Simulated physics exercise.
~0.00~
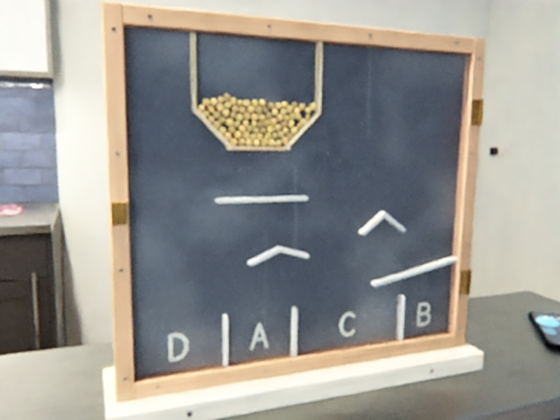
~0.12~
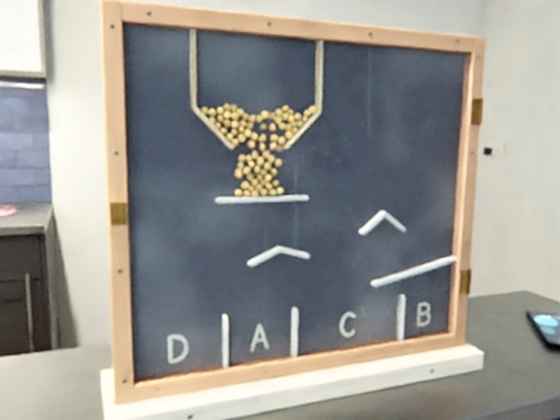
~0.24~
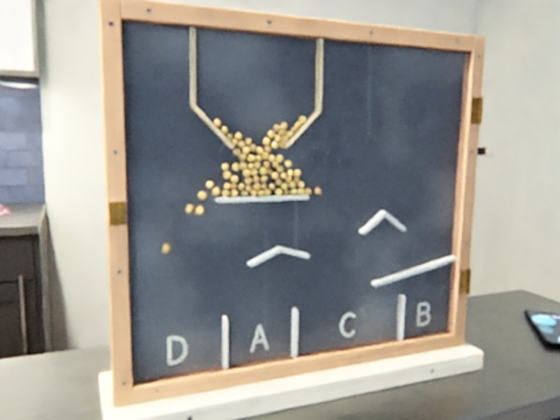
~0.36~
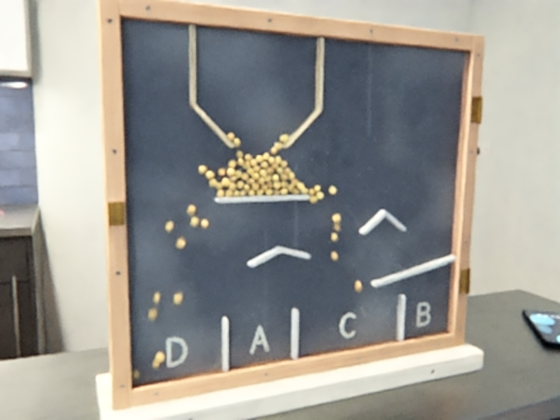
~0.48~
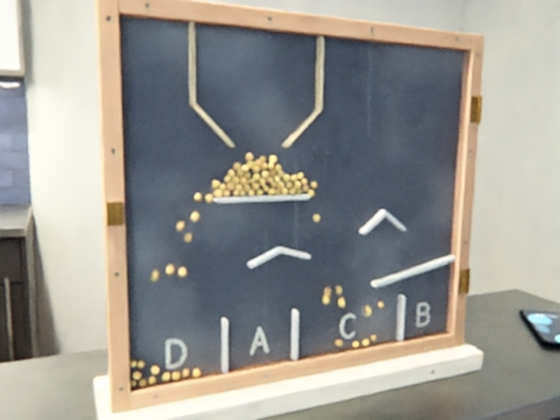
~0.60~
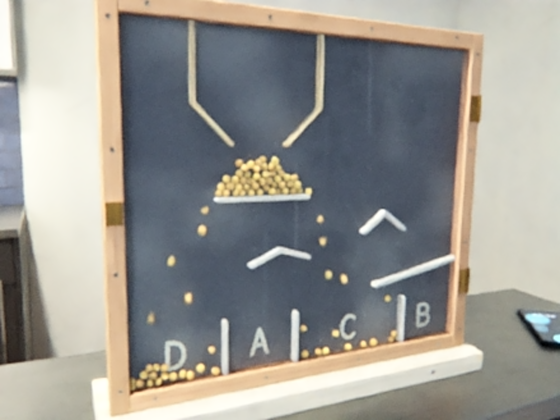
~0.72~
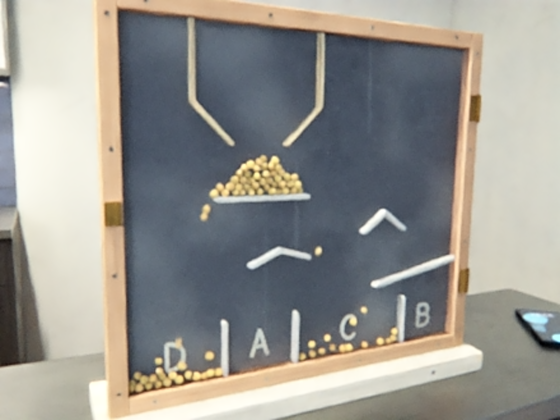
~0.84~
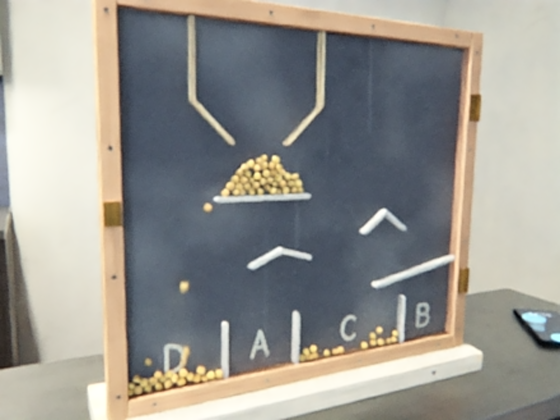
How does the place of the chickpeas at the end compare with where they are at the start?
At the start they are all heaped together in the hopper at the top. By the end the hopper is empty, with a large mound resting on the flat ledge below it and most of the others down in bins D and C.
